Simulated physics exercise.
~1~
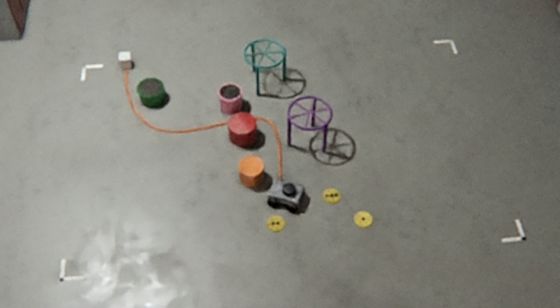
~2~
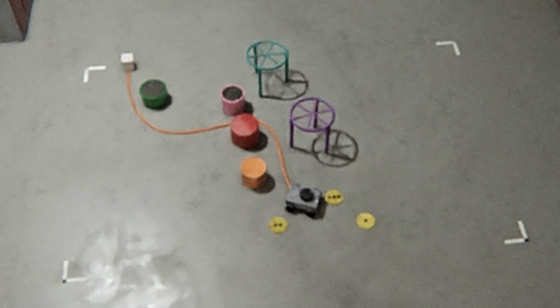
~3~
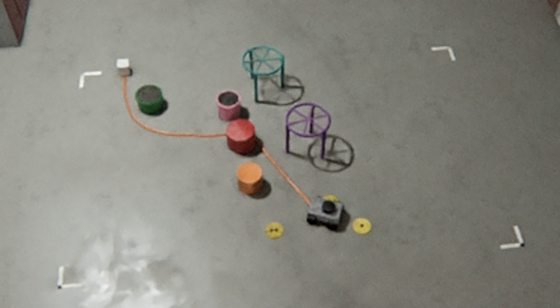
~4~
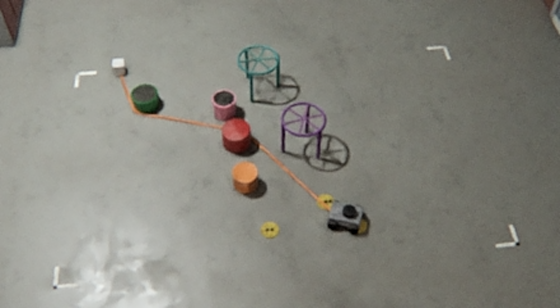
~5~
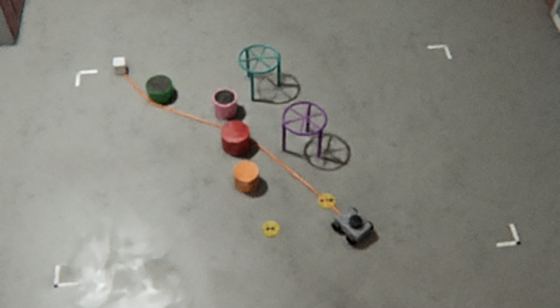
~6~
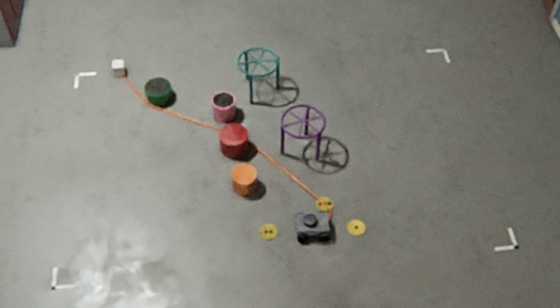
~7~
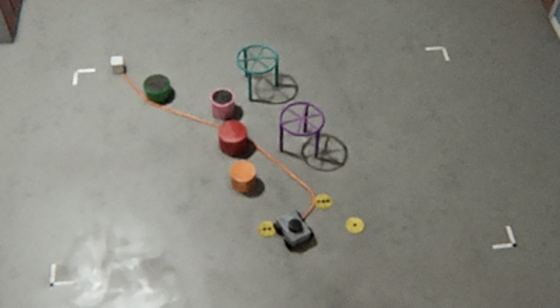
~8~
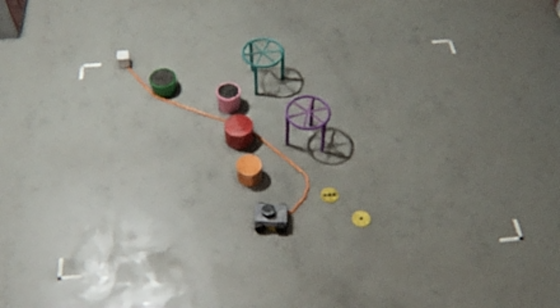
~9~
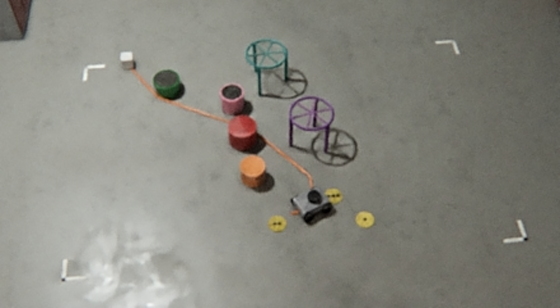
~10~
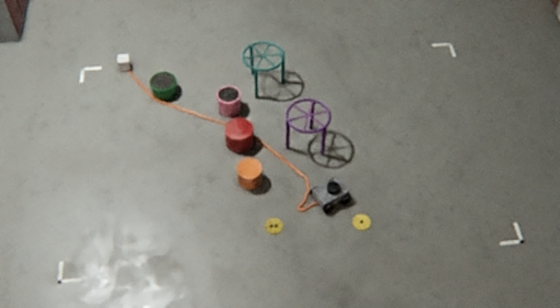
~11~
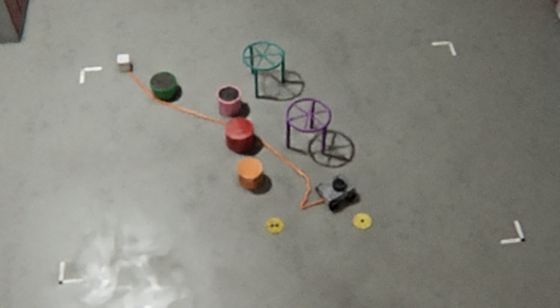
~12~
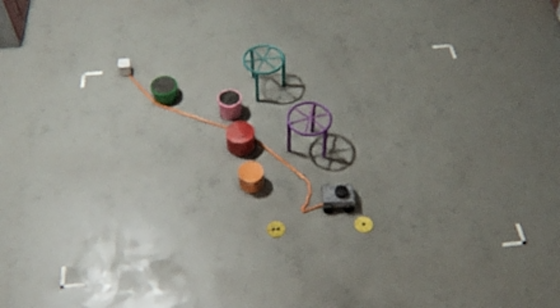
On a grey floor with pots, tubs and two wire-topped stools, a small cart trailing an orange lead moves right, and the tightening lead shifts the green pot slightly; the cart then turns back left past yellow markers, heads right again and stops near them, the lead slack behind it.
